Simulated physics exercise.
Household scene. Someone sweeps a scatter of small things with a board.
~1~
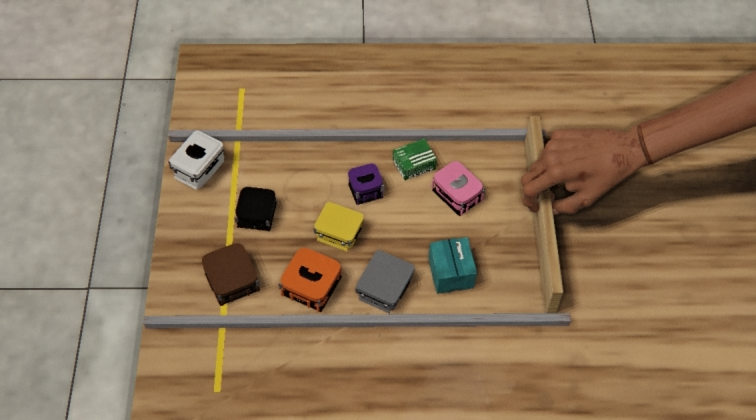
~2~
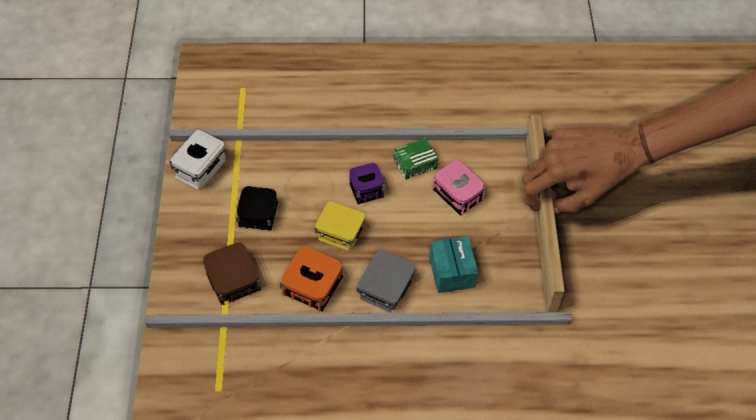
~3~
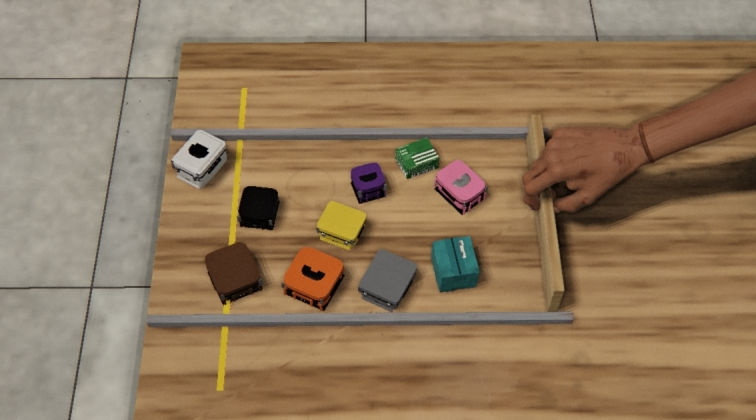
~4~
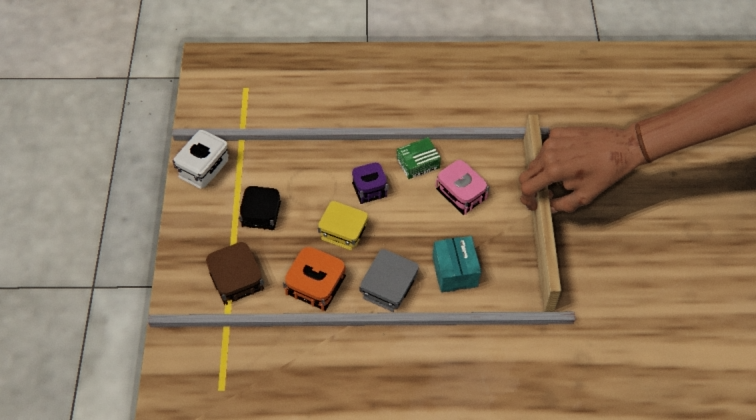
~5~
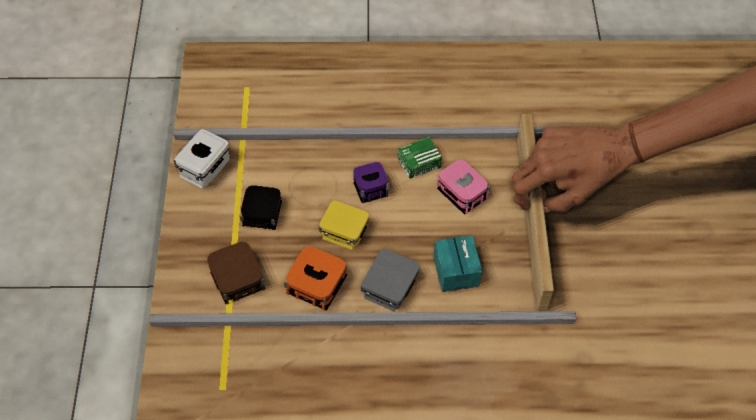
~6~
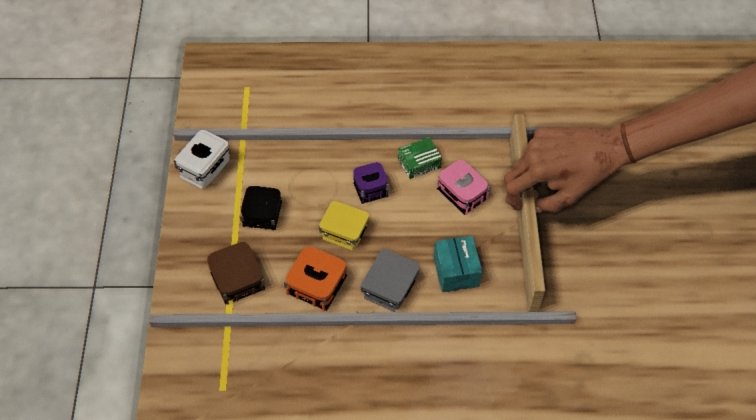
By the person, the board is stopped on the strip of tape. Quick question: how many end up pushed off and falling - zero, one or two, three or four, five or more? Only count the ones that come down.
Over the end go only a single one or a pair.
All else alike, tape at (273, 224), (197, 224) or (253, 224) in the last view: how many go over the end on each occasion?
The counts: 1, 6 and 2.
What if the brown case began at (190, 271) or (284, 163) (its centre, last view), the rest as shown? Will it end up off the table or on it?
Place by place, it goes down, then holds its place.
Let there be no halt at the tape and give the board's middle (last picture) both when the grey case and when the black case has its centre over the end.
For the grey case, about (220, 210); for the black case, about (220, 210).
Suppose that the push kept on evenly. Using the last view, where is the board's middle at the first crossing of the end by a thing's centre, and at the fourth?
(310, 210), later (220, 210).
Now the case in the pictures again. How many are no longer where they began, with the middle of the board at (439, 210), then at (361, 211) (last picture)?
Up to then 4, and up to the other point 8.
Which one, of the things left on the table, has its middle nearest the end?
The white case finishes nearest.
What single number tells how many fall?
It is 2, no more and no fewer.
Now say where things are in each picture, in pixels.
White case (198, 161); brown case (231, 274); black case (256, 209); board (543, 211); tape (231, 225), in the first picture.
Brown case (232, 273); purple case (367, 184), in the second picture.
Black case (259, 208); turquoise box (455, 264), in the third picture.
White case (202, 160); grey case (390, 281), in the fourth picture.
Brown case (236, 273); board (534, 209), in the fifth picture.
White case (204, 160); brown case (236, 273); black case (262, 208); board (527, 210); tape (236, 224), in the sixth picture.
Early on, none off yet; white case at rest near (204, 160); brown case at rest near (236, 273); black case at rest near (262, 208).
A while later, none off yet; white case at rest near (204, 160); brown case travelled about its own width near (203, 271); black case at rest near (262, 208).
Further along, one off so far; white case at rest near (204, 160); brown case in the air near (137, 330); black case travelled about its own width near (224, 208).
Finally, the number that fall off is one or two; lost, orange case and brown case.
